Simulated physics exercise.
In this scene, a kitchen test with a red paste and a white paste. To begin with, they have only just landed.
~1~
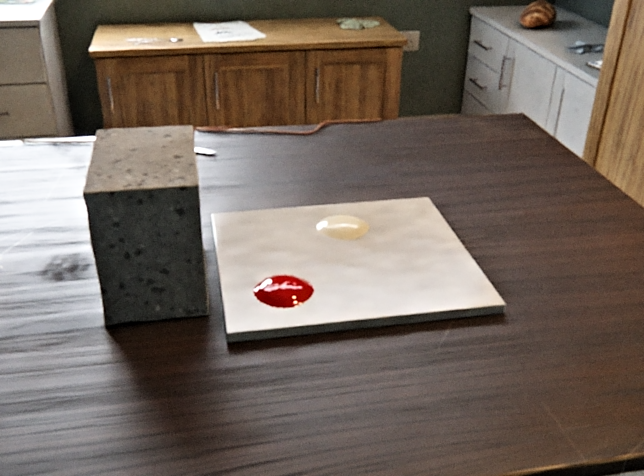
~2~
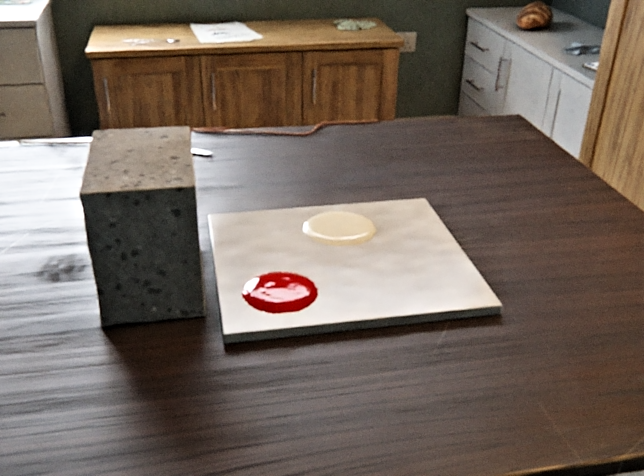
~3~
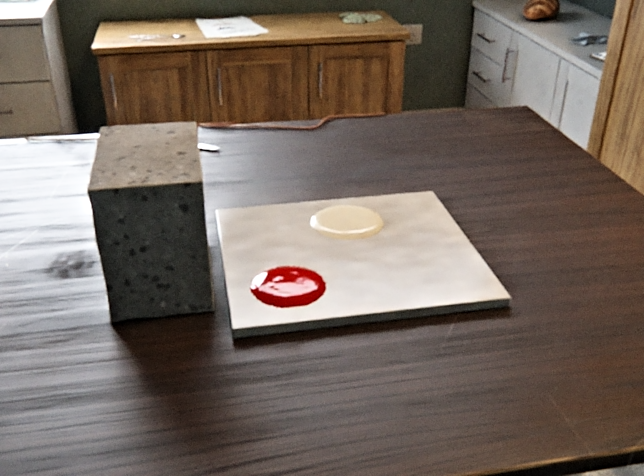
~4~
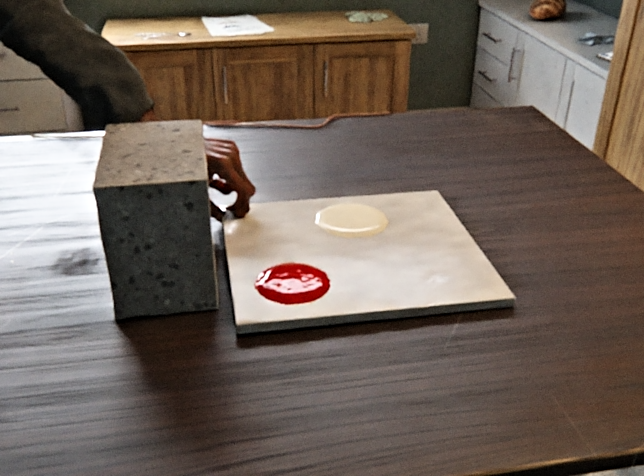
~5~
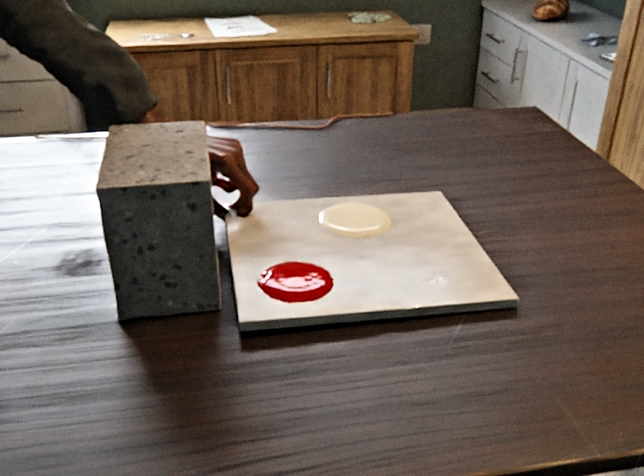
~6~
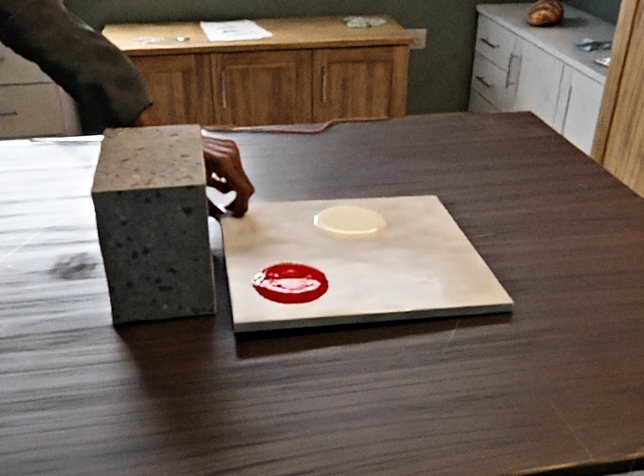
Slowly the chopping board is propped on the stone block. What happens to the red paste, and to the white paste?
Result: The red paste does not leave; the white paste leaves the surface.
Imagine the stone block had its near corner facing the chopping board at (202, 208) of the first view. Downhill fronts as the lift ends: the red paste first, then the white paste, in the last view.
You'd find the first close to (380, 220) and the second close to (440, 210).
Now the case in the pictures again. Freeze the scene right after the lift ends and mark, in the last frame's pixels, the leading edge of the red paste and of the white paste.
(405, 216); (448, 211).
Soon after, slope about 35°; the red paste has crept down a long way; the white paste has crept down a long way.
Later, the red paste has crept down a long way; the white paste is dripping off the low end.
In the end, slope about 35°; the red paste has crept down a long way; the white paste is dripping off the low end.
